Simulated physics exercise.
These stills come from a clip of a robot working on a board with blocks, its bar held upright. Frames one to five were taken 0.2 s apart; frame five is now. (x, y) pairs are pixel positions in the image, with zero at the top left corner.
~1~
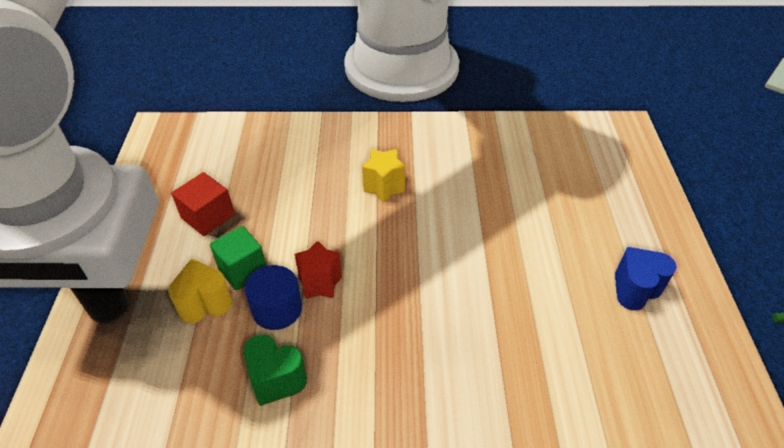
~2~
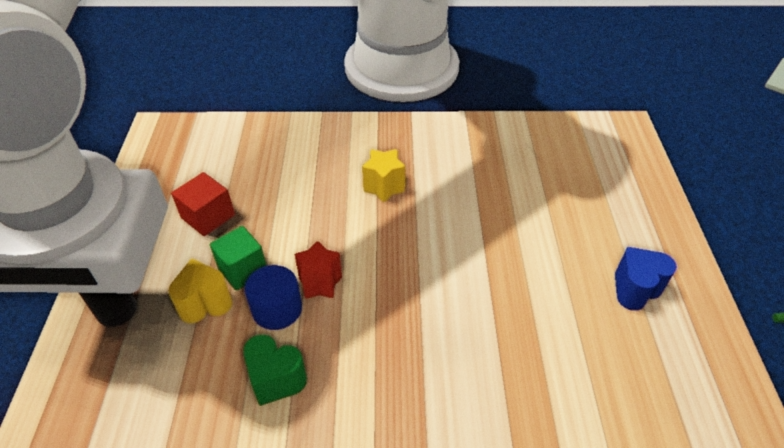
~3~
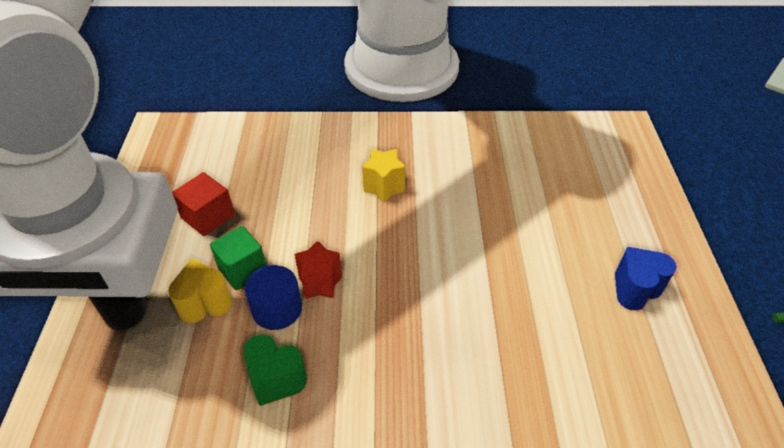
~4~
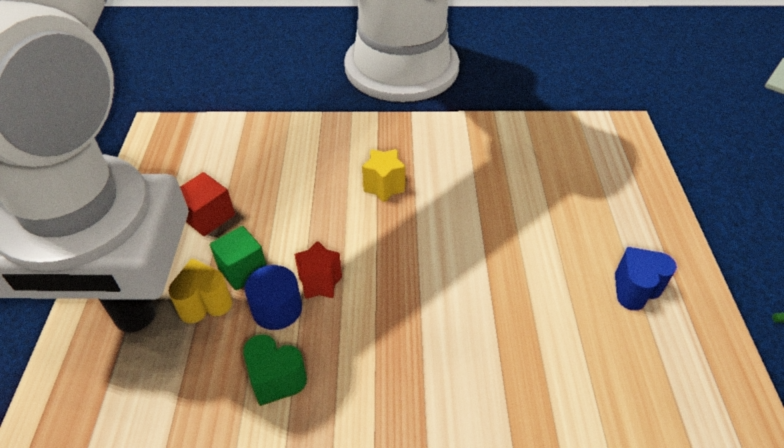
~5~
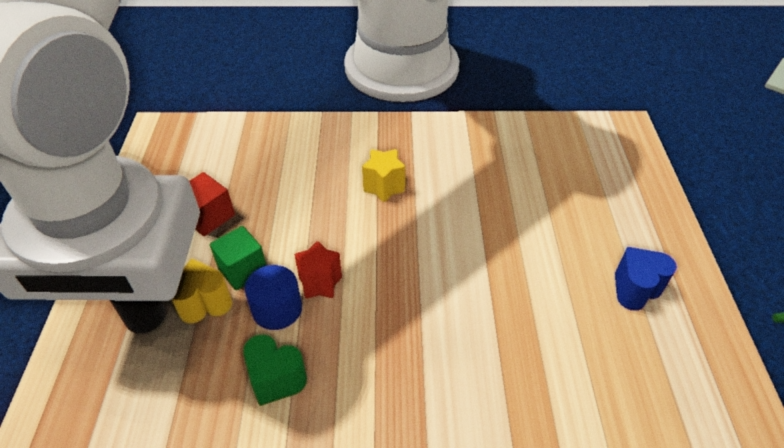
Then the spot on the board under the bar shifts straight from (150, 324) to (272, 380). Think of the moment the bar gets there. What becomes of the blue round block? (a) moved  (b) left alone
Option b.
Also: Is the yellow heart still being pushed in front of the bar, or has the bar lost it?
The block gets away.
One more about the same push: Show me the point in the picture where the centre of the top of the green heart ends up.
Located at (311, 379).
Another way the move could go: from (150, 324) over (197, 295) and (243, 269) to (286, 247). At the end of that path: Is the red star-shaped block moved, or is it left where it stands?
That block is shifted.
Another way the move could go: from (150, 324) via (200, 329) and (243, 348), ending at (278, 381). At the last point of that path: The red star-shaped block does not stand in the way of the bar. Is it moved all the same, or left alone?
The red star-shaped block will stay where it is.
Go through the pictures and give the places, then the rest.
The first frame shows tip of the bar at (109, 306), middles of tops, yellow heart at (195, 280), green heart at (269, 358), blue round block at (271, 284).
The second frame shows bar at (117, 311), nothing pushed.
The third frame shows bar at (126, 314), nothing pushed.
The fourth frame shows bar at (135, 316), nothing pushed.
The fifth frame shows bar at (146, 317), yellow heart at (195, 280), green heart at (269, 358), blue round block at (271, 284).
On the path given first. One third of the way, bar at (186, 336); yellow heart at (202, 279), turned 15° anticlockwise.
Two thirds of the way, bar at (227, 354); yellow heart at (202, 279), turned 15° anticlockwise.
At the end, bar at (270, 374); yellow heart at (202, 279), turned 15° anticlockwise; green heart at (311, 379); blue round block unmoved.
